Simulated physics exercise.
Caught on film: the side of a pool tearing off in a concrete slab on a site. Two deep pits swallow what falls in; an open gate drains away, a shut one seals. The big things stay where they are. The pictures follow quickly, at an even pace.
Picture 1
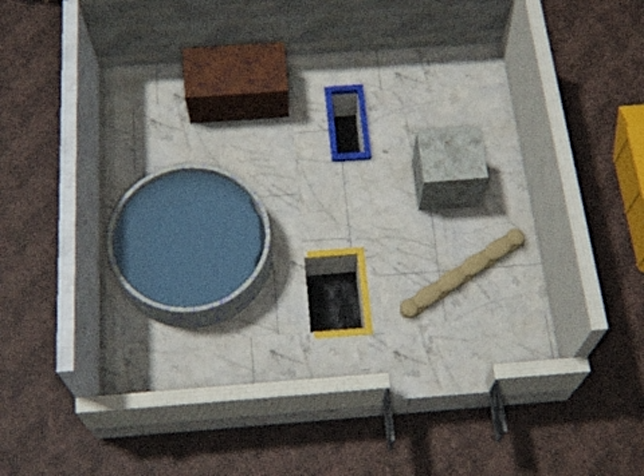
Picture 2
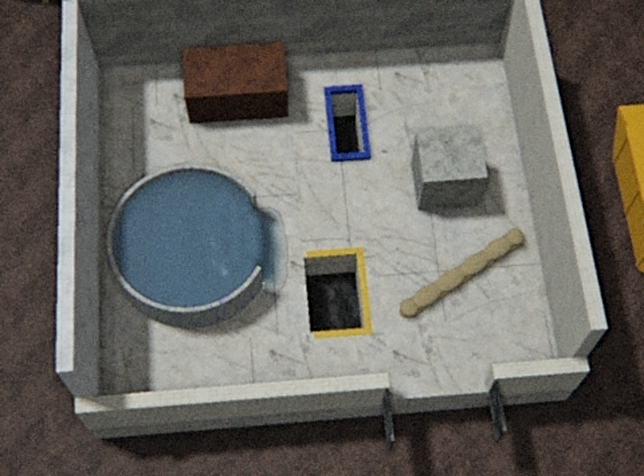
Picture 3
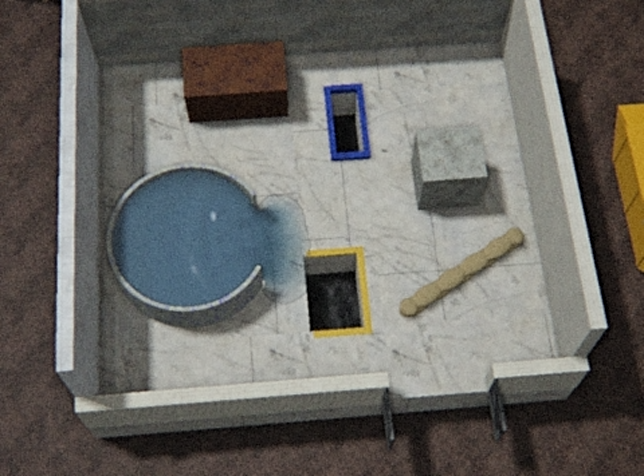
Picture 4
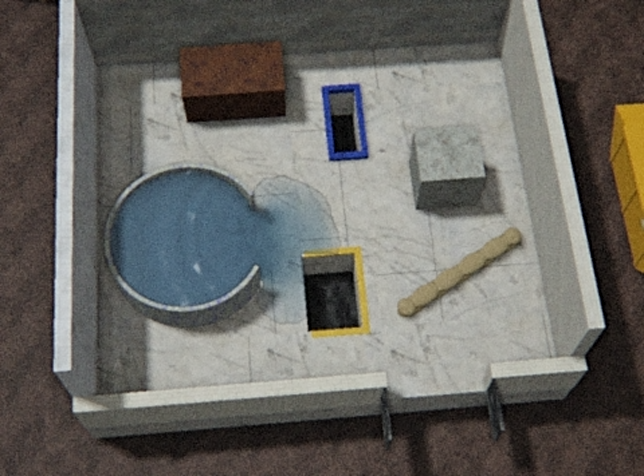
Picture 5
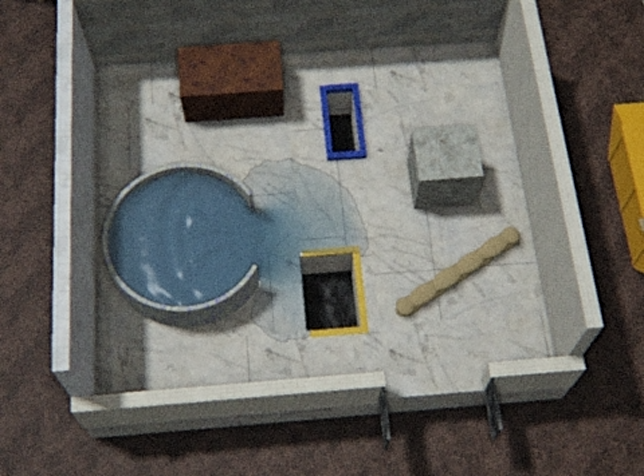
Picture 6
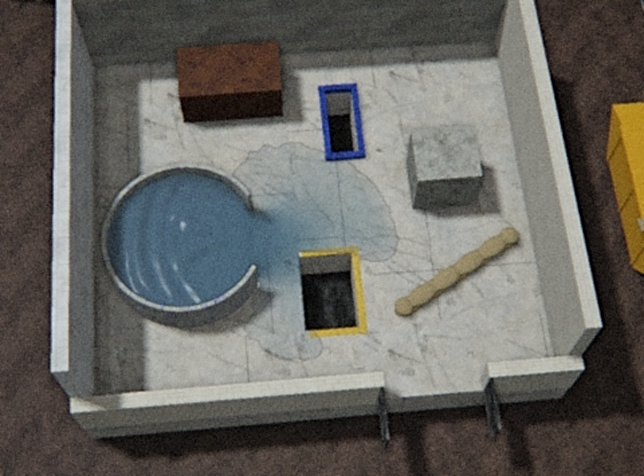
On a walled concrete slab at a site, the right side of a round pool opens and blue water pours through the gap, spreading rightward across the pale floor around the yellow-edged pit and below the blue-edged one.
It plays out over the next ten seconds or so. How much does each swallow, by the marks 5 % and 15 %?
In the end: The gate takes under 5 %; the blue pit takes under 5 %; the yellow pit takes over 15 %.
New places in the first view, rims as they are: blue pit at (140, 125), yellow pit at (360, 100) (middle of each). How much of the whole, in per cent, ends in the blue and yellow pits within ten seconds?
Per cent: Blue 0, yellow 30.
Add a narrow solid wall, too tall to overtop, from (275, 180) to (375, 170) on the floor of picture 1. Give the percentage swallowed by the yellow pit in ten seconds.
Roughly, in per cent: Yellow 45.
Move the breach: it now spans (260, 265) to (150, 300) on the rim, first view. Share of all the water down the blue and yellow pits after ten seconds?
Roughly, in per cent: Blue 0, yellow 25.
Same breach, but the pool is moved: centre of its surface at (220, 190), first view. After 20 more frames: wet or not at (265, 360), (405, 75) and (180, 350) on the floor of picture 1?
One after the other: Free of water, wet, not flooded.
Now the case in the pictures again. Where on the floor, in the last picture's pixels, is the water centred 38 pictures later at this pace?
Roughly at (329, 187).
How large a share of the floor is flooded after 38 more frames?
Roughly 50 per cent.
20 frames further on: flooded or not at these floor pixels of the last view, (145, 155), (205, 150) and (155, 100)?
In turn: Clear, no water, not flooded.
A moment on, water covers 20 % of the floor; the gate 0 %, the blue pit 0 %, the yellow pit 10 %.
Next, water covers 35 % of the floor; the gate 0 %, the blue pit 1 %, the yellow pit 18 %.
Then, water covers 45 % of the floor; the gate 0 %, the blue pit 1 %, the yellow pit 25 %.
Later, water covers 50 % of the floor; the gate 0 %, the blue pit 1 %, the yellow pit 34 %.
In the end, water covers 65 % of the floor; the gate 1 %, the blue pit 1 %, the yellow pit 41 %.
